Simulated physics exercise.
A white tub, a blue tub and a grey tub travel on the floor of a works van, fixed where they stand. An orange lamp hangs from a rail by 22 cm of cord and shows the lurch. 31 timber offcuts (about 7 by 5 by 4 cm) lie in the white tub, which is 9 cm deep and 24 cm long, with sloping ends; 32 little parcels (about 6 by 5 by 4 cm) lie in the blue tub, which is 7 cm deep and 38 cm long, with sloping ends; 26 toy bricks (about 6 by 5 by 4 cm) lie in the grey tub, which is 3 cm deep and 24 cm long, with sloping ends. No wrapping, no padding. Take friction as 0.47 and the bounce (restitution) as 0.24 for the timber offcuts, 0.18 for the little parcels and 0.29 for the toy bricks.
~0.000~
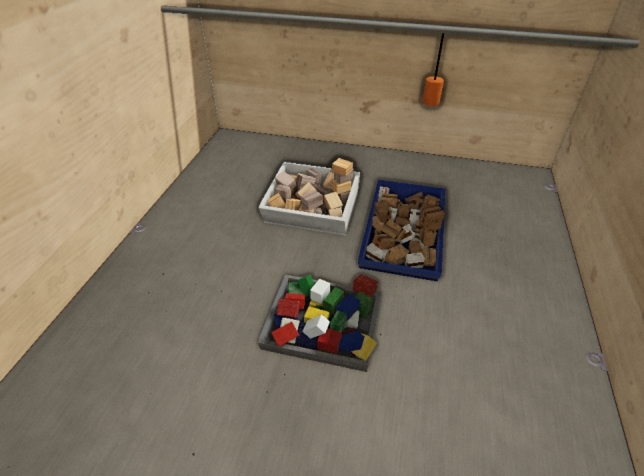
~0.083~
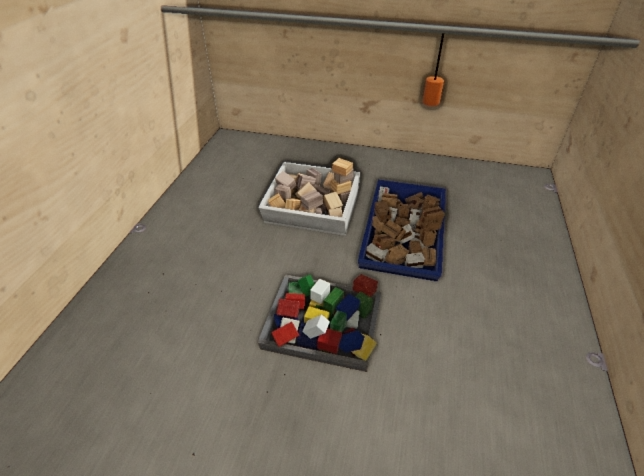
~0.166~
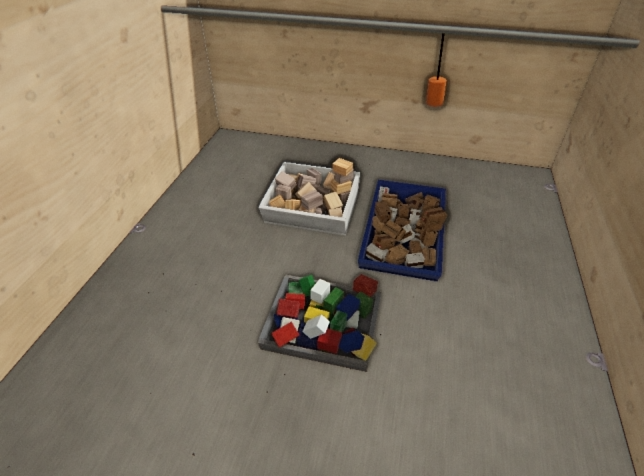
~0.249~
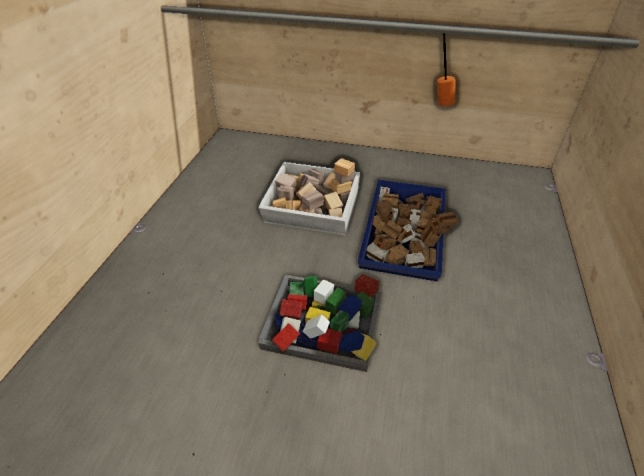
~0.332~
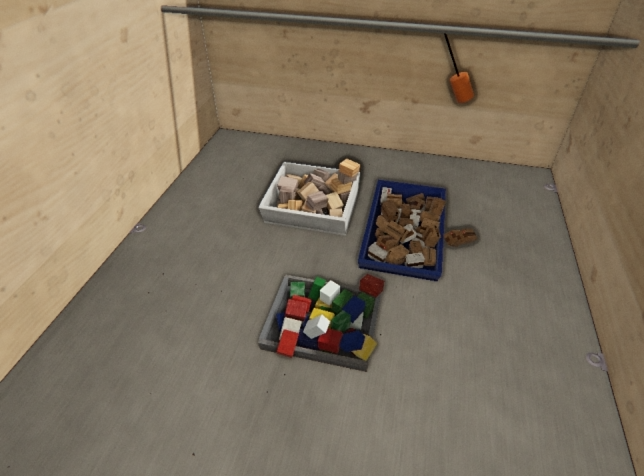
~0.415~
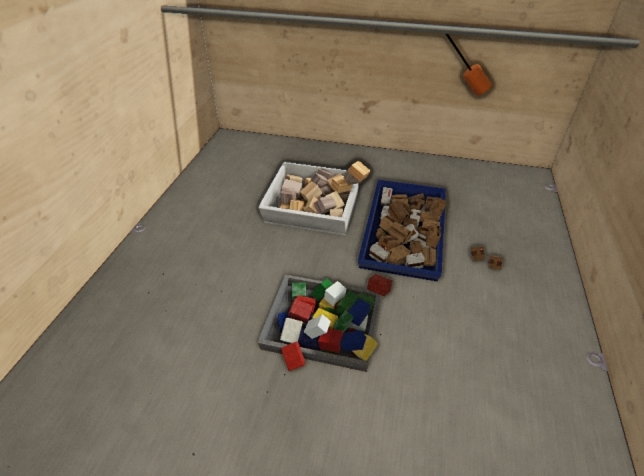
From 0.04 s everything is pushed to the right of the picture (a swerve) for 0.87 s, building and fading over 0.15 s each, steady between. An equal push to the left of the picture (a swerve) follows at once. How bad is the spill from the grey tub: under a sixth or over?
Out of the grey tub go over a sixth of the toy bricks.
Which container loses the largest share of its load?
The grey tub.
After 0.71 s, the white tub is down by 2 of 31, the blue tub is down by 2 of 32 and the grey tub is down by 5 of 26.
After 1.07 s, the white tub is down by 2 of 31, the blue tub is down by 3 of 32 and the grey tub is down by 7 of 26.
After 1.58 s, the white tub is down by 2 of 31, the blue tub is down by 3 of 32 and the grey tub is down by 8 of 26.
Outcome (at 2.24 s), the white tub is down by 2 of 31, the blue tub is down by 3 of 32 and the grey tub is down by 10 of 26. Asked share, 10 of 26, 38 per cent.
